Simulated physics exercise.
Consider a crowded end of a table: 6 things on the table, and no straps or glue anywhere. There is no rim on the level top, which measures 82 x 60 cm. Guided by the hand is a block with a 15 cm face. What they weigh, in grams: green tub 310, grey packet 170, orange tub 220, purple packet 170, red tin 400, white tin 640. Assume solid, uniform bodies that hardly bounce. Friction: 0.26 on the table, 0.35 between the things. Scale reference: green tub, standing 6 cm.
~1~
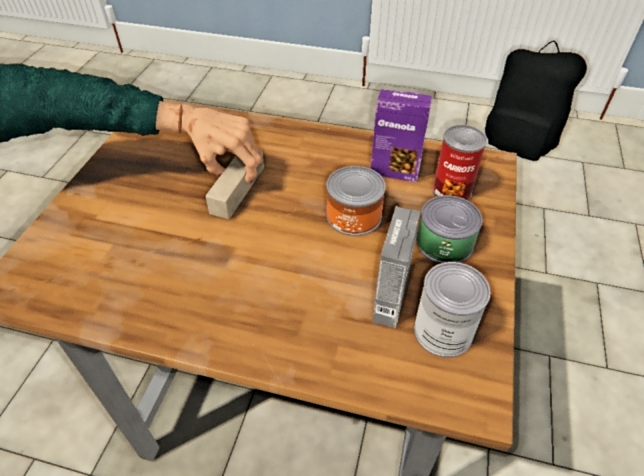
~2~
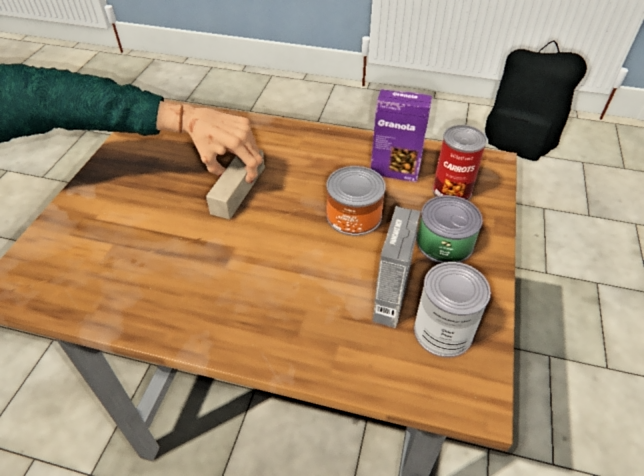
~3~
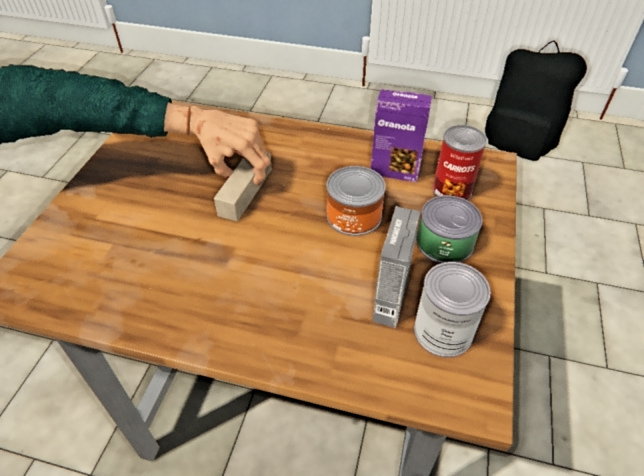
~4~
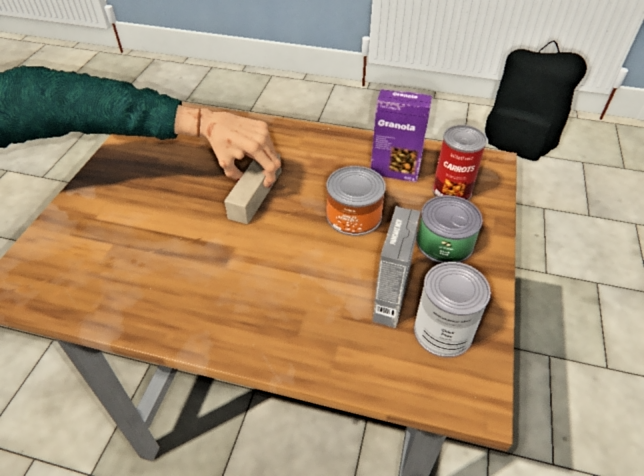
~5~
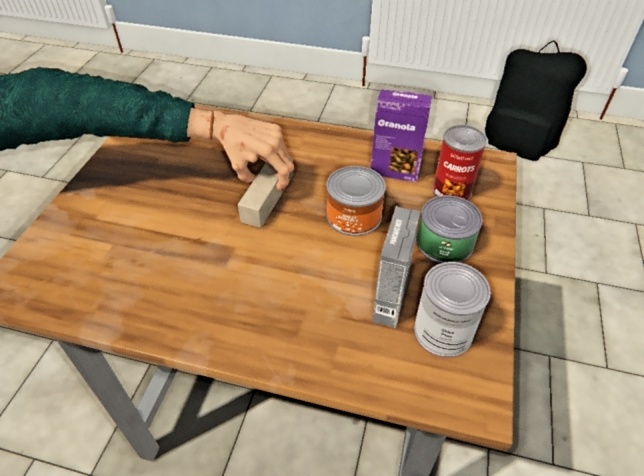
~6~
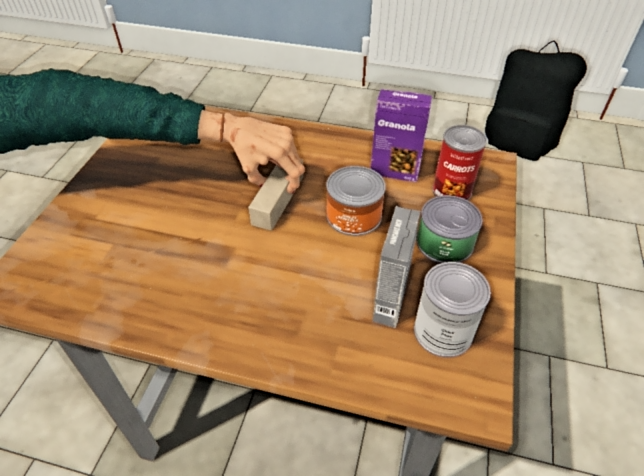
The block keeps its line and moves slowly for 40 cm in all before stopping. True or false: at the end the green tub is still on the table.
False.
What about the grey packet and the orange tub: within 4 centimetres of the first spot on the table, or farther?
The grey packet holds its spot; the orange tub gets shifted.
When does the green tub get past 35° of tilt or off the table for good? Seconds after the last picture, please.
About 1.0 seconds.
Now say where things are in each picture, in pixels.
In the first frame, block slid 0 cm; green tub (448, 230); grey packet (396, 269).
In the second frame, block slid 0 cm; purple packet (399, 138); red tin (458, 166).
In the third frame, block slid 2 cm; white tin (450, 311); grey packet (396, 269).
In the fourth frame, block slid 4 cm; orange tub (355, 201); purple packet (399, 138).
In the fifth frame, block slid 6 cm; red tin (458, 166); white tin (450, 311).
In the sixth frame, block slid 8 cm; green tub (448, 230); grey packet (396, 269).
Then, 0.70 s on from there, block slid 26 cm; green tub moved 4 cm near (470, 236); orange tub moved 10 cm.
Then, 1.20 s on from there, block slid 38 cm; green tub now off the table; orange tub moved 23 cm.
Then, 1.50 s on from there, block slid 40 cm; orange tub moved 25 cm.
In the end, off the table, green tub; not toppled but over 4 cm from the start, orange tub; the other 4 under 4 cm from the start.
